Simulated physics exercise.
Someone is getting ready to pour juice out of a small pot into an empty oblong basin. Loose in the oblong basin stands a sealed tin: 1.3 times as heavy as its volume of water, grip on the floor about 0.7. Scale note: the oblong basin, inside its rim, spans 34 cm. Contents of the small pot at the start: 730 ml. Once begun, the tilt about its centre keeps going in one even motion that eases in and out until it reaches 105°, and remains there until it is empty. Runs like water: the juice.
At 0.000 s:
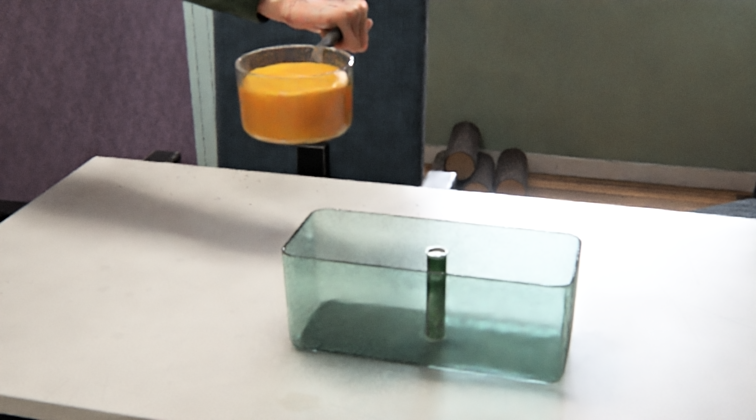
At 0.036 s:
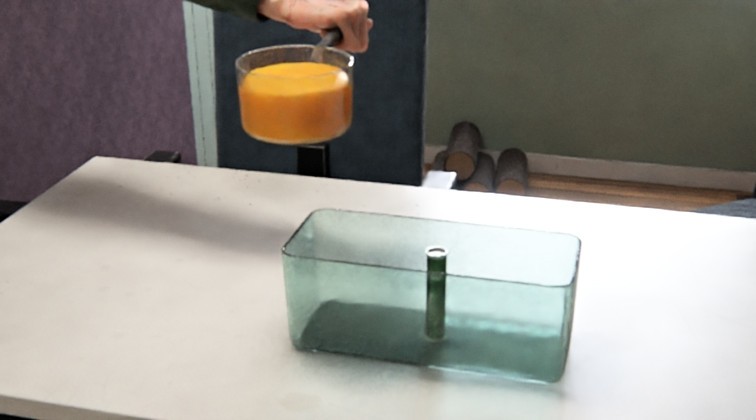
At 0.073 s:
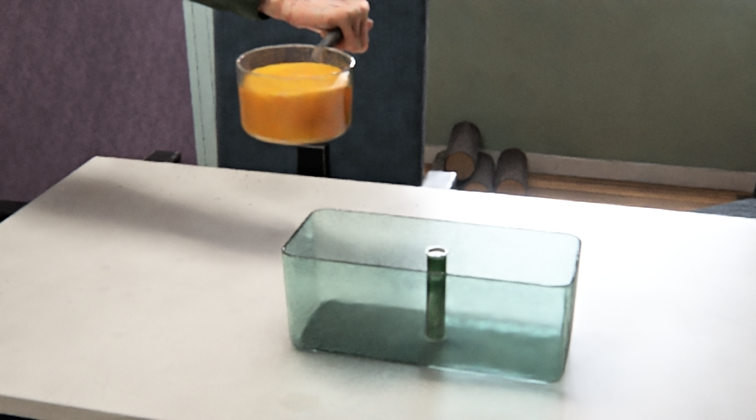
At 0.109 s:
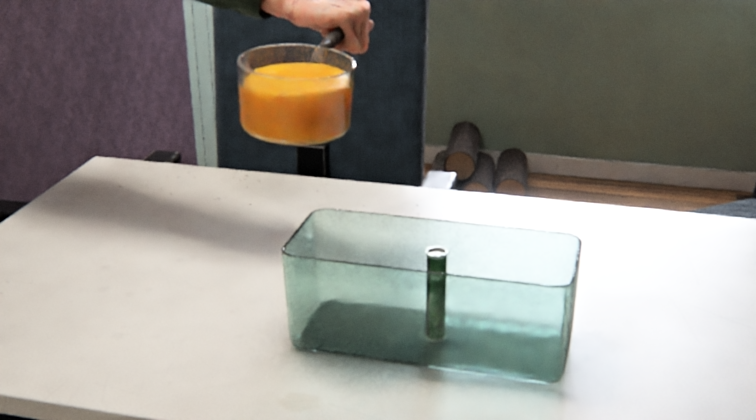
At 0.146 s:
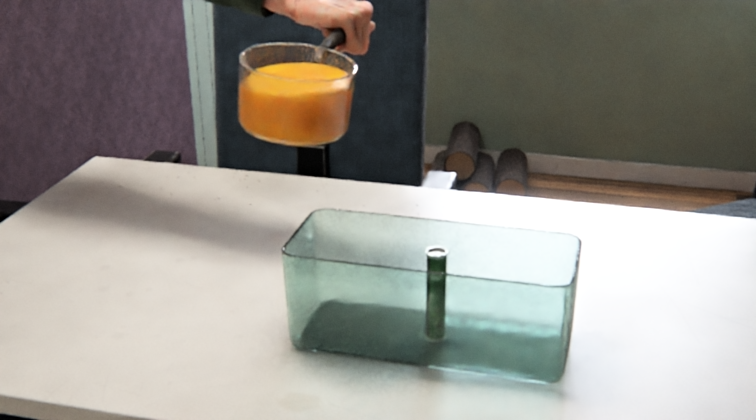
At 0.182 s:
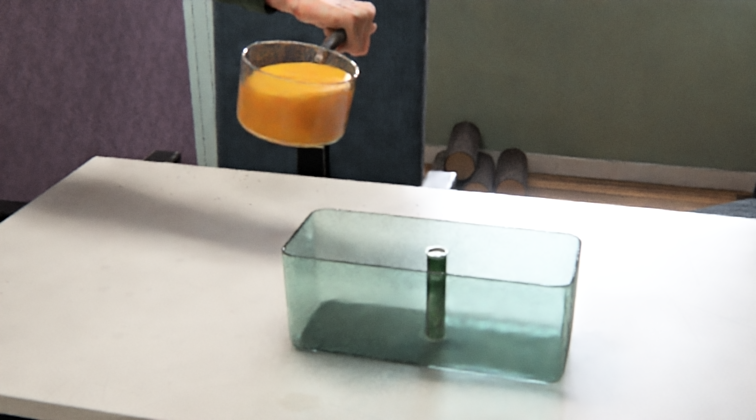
Small clear pot of orange juice tilting slightly to the right in a hand, above and behind an empty green oblong basin.
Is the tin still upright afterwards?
Looks like it can't take it.
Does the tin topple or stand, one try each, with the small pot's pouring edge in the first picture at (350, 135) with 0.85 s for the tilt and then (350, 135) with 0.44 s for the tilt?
First it stays on its base; then it stays on its base.
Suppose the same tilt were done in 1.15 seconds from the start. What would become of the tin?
The tin tips over.
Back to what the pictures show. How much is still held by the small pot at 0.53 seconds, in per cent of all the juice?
Portion remaining: Approx. 64 per cent.
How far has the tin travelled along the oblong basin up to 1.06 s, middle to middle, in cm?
Estimate: Around 4 cm.
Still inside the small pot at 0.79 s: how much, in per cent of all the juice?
Close to 12 percent of the total.
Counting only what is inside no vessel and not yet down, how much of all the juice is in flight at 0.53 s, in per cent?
Share: Roughly 32 per cent.
Then, 0.53 s in, the tilt is 73° and 64 per cent is still to pour; the tin stands where it began.
Then, 0.79 s in, the tilt is 104° and 13 per cent is still to pour; the tin stands where it began.
Then, 1.06 s in, the tilt is 105° and 1 per cent is still to pour; the tin leans 23°.
Then, 1.35 s in, the tilt is 105° and 0 per cent is still to pour; the tin lies on its side.
Finally, the tin lies on its side.
